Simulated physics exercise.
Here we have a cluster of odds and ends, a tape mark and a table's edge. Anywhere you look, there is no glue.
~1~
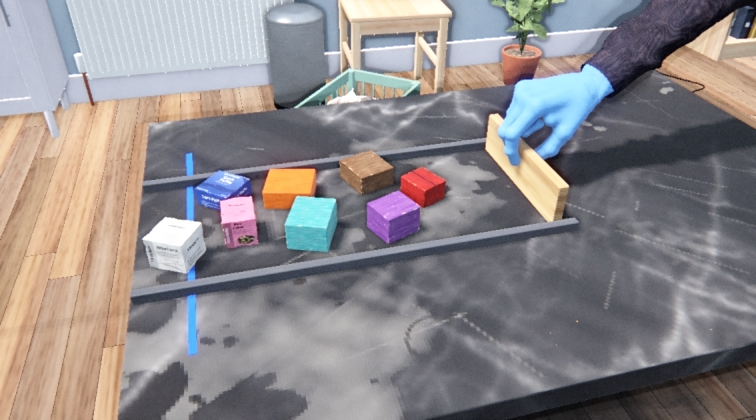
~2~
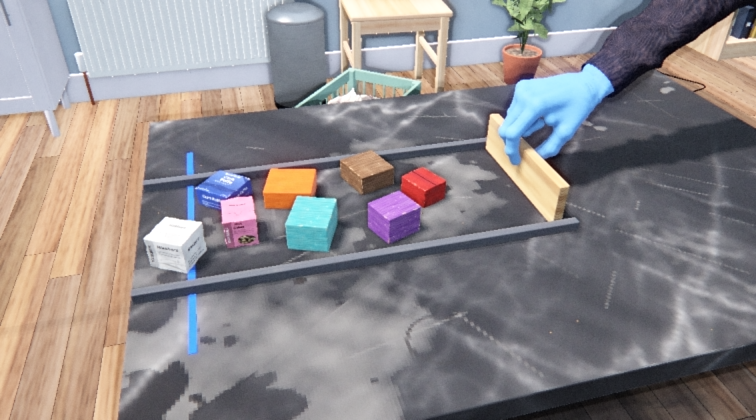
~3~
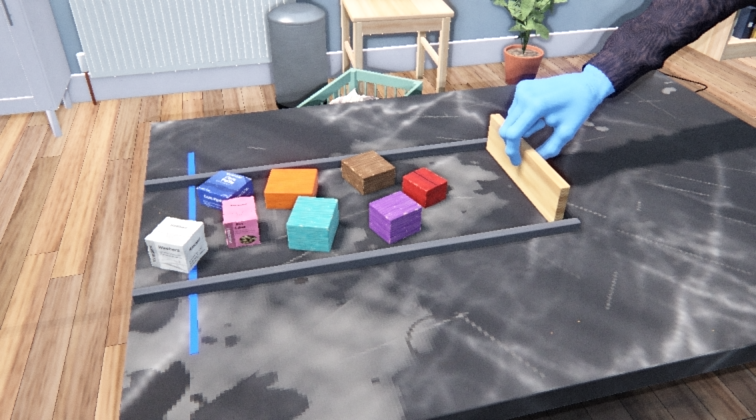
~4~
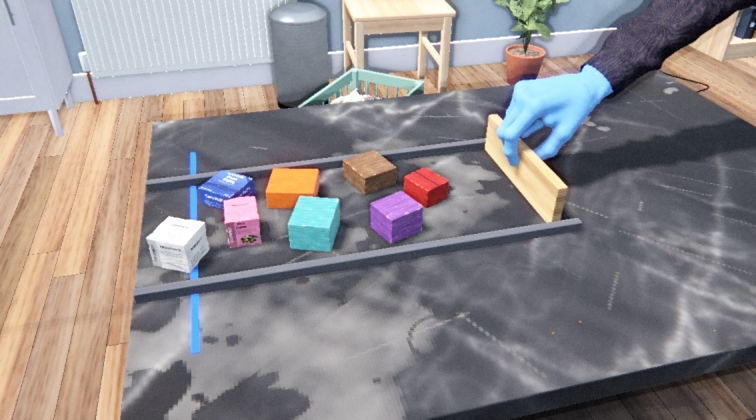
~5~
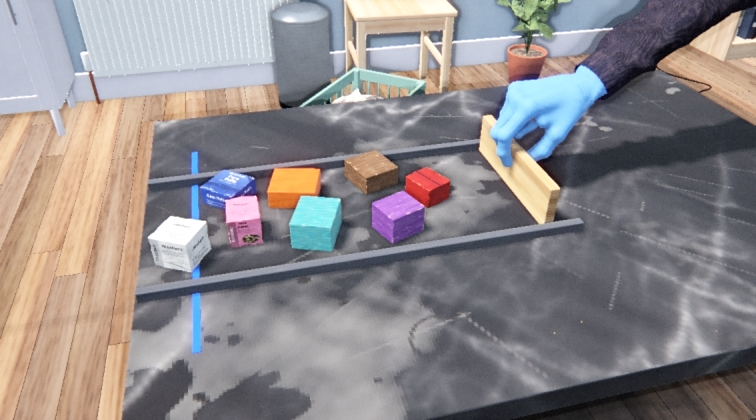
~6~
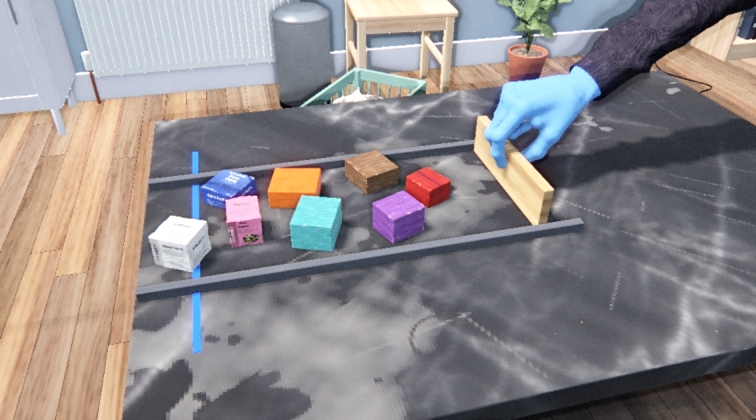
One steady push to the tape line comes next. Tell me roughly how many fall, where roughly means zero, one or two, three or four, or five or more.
Roughly, five or more fall.
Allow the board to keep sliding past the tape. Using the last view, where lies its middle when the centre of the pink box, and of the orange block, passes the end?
Middle approx. at (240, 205), then approx. at (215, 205).
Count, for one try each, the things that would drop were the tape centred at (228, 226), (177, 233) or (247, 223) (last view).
Try 1: 3; try 2: 5; try 3: 2.
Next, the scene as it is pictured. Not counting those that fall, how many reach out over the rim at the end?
My count gives 0.
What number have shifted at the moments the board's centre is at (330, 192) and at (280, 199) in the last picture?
First 7, after that 8.
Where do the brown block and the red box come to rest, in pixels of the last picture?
Brown block: (174, 195); red box: (178, 221).
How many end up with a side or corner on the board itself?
It adds up to 3.
Early on, none off yet; white box at rest near (181, 243); blue box at rest near (229, 190); pink box at rest near (244, 221).
A while later, none off yet; white box travelled a little near (164, 247); blue box travelled about its own width near (182, 198); pink box travelled about its own width near (208, 226).
Finally, the number that fall off is five or more; lost, turquoise block, orange block, pink box, blue box and white box.
